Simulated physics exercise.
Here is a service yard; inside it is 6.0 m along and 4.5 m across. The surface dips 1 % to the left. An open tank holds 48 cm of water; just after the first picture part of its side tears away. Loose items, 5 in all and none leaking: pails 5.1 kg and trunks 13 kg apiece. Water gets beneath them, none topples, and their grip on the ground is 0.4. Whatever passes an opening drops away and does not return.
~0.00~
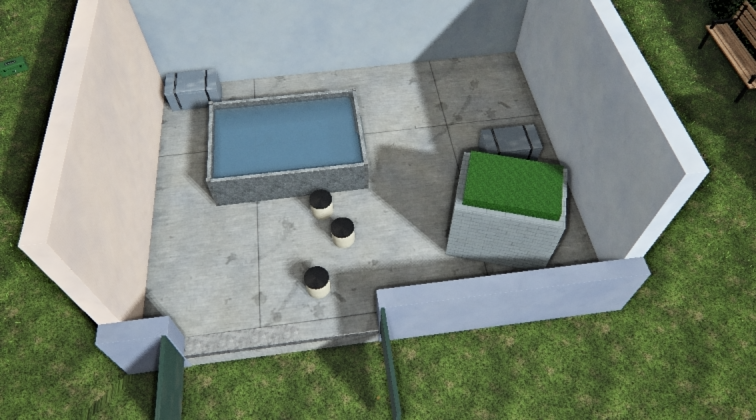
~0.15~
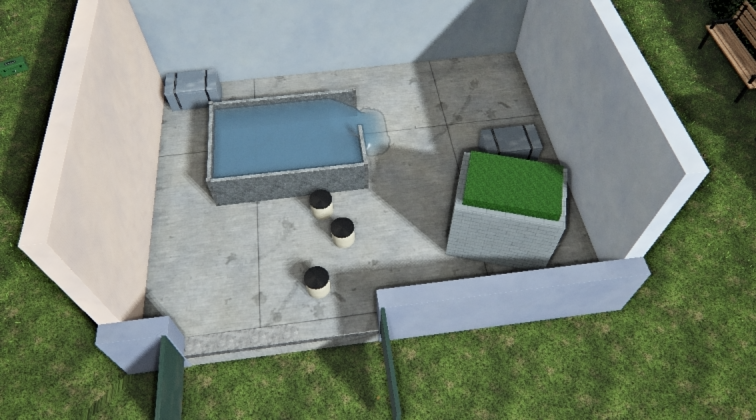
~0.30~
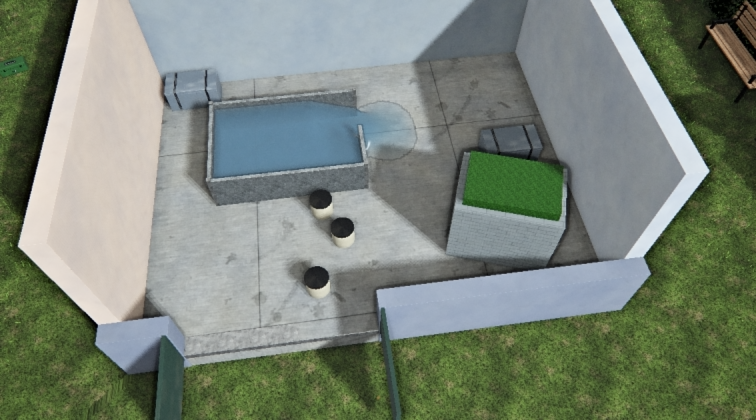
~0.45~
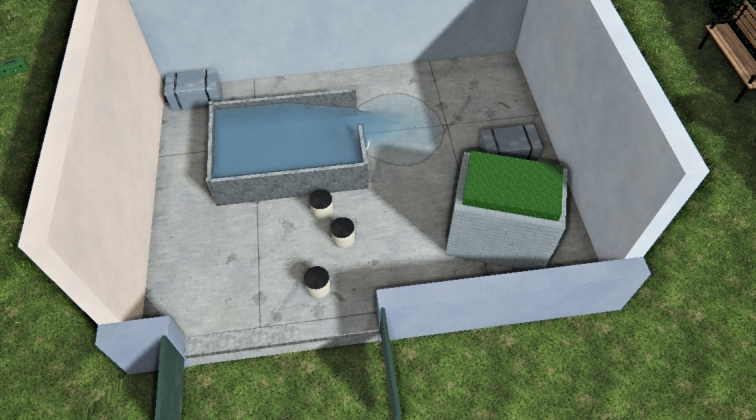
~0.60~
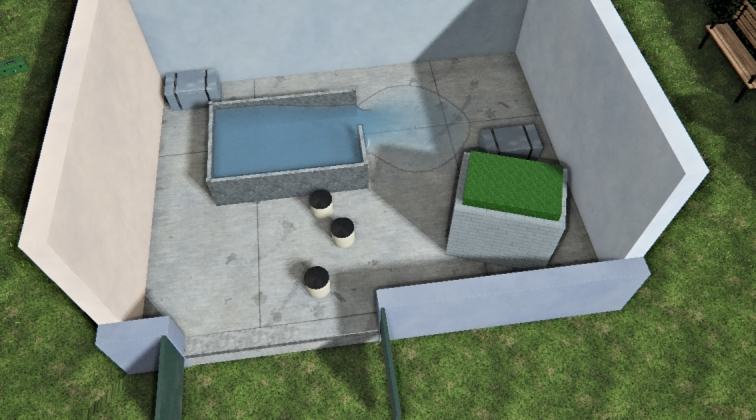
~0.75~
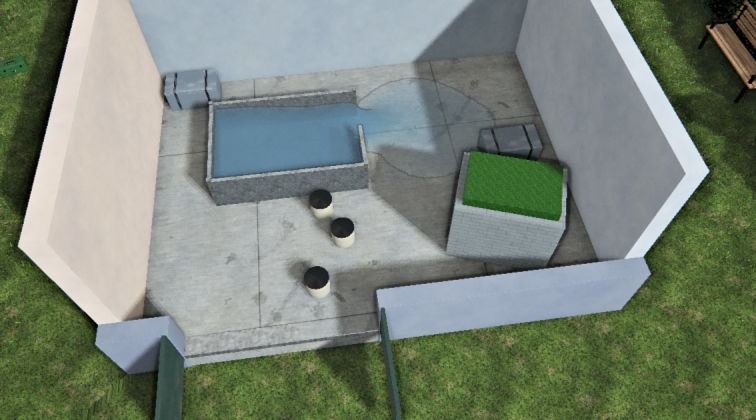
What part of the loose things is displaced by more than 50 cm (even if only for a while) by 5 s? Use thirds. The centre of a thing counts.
That comes to not even a third.
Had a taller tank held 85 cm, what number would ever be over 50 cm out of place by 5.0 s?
In that case 2 of them.
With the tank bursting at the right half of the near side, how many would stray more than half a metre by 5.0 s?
Then 3.
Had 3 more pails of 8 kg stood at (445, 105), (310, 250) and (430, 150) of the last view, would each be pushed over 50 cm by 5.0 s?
In that order: More, short of it, past it.
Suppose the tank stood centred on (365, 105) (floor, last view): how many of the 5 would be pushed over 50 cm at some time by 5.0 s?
Then 1.
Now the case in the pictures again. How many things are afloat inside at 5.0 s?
1 of them.
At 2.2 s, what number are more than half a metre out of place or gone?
By then 1.
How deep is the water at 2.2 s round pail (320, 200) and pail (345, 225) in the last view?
About 0 and 0 cm.
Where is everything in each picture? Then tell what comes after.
In the first frame, a pail at (343, 227), on the bottom; a pail at (321, 199) rests on the ground; water covers 2.9 m2; 0 of 5 have shifted.
In the second frame, a pail at (343, 227), on the bottom; a pail at (321, 199), on the bottom; water covers 3.3 m2; 0 of 5 have shifted.
In the third frame, a pail at (343, 227) rests on the ground; a pail at (321, 199) rests on the ground; 3.8 m2 under water; 0 of 5 have shifted.
In the fourth frame, a pail at (343, 227) rests on the ground; a pail at (321, 199) rests on the ground; water covers 4.5 m2; 0 of 5 have shifted.
In the fifth frame, a pail at (343, 227) rests on the ground; a pail at (321, 199) rests on the ground; 5.2 m2 under water; 0 of 5 have shifted.
In the sixth frame, a pail at (343, 227), on the bottom; a pail at (321, 199), on the bottom; water covers 6.1 m2; 0 of 5 have shifted.
After 1.1 s 0 of 5 are over 50 cm from their spots; 0 afloat.
After 2.2 s 1 of 5 are over 50 cm from their spots; 1 afloat.
After 3.5 s 1 of 5 are over 50 cm from their spots; 1 afloat.
After 5.0 s 1 of 5 are over 50 cm from their spots, and 1 have been at some point; 1 afloat.
